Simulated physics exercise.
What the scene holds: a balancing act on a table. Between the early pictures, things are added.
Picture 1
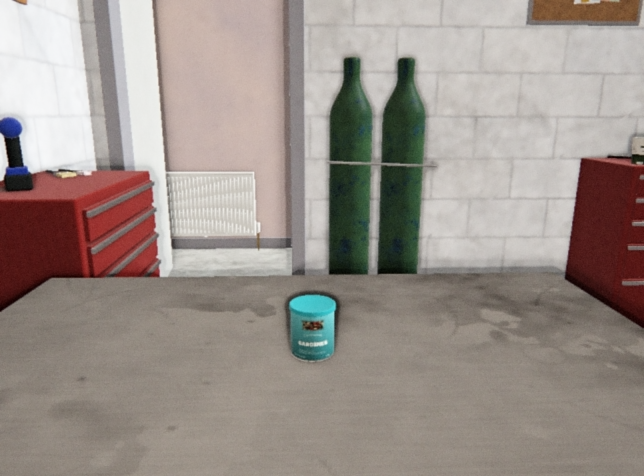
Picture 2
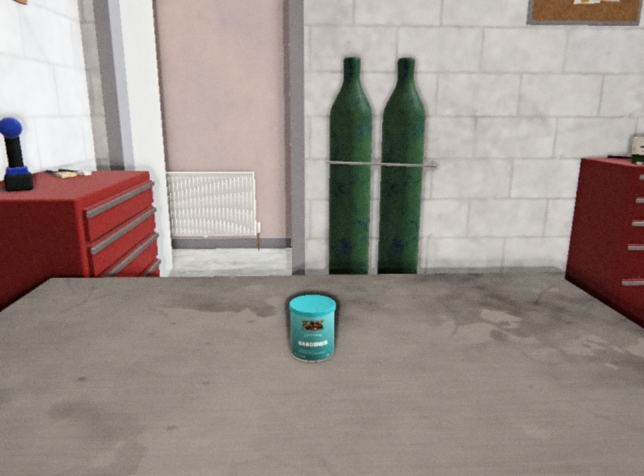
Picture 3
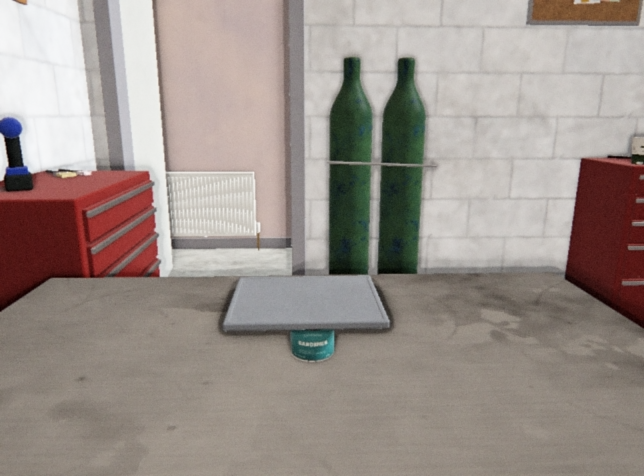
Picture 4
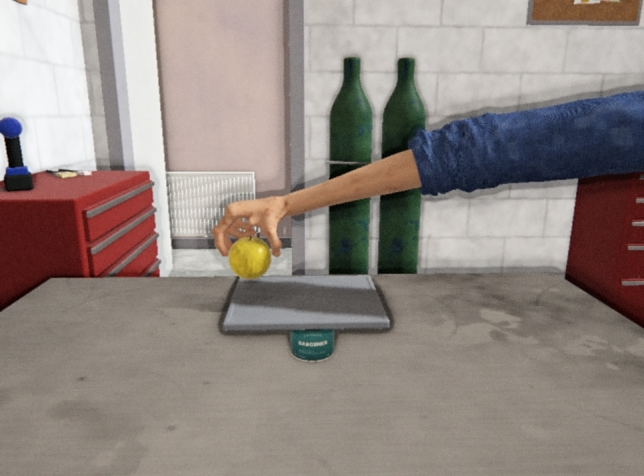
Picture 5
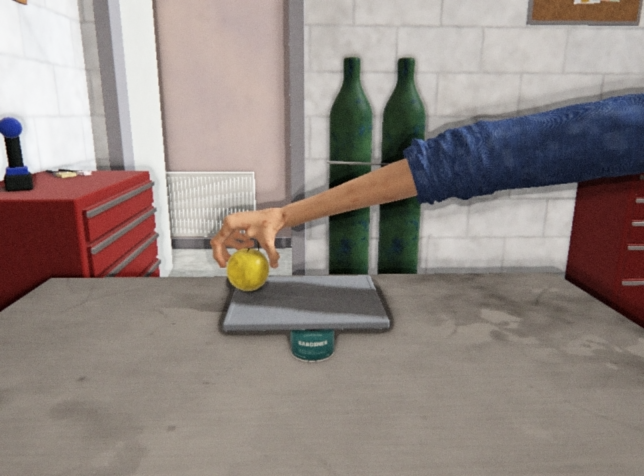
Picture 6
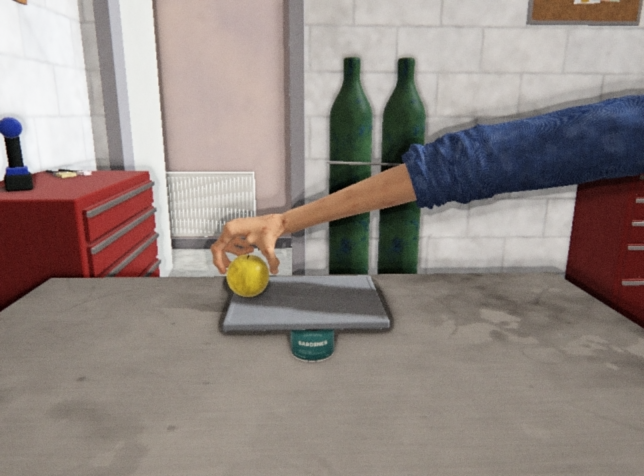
A hand lowers a yellow apple onto the left side of a grey lid atop a can.
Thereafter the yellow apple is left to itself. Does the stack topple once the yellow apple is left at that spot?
Yes, it topples.
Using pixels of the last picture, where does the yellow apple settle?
End position in the final view: Approximately (223, 334).
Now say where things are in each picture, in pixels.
The last thing is not in view yet, in the first frame.
The last thing is not in view yet, in the second frame.
The last thing is not in view yet; grey lid (306, 300), in the third frame.
Coming down; yellow apple (250, 258); grey lid (306, 300), in the fourth frame.
Coming down; yellow apple (248, 269); grey lid (306, 300), in the fifth frame.
In place under the hand; yellow apple (248, 276); grey lid (306, 300), in the sixth frame.
Then, 0.40 s later than the last frame, yellow apple now fallen; grey lid tilted by 57°.
Then, 0.60 s later than the last frame, grey lid tilted by 65°.
When it is over, fallen, yellow apple; lying over in the stack, grey lid; turquoise tin as before. End places, in pixels of the last picture, yellow apple near (223, 334). The stack comes apart.
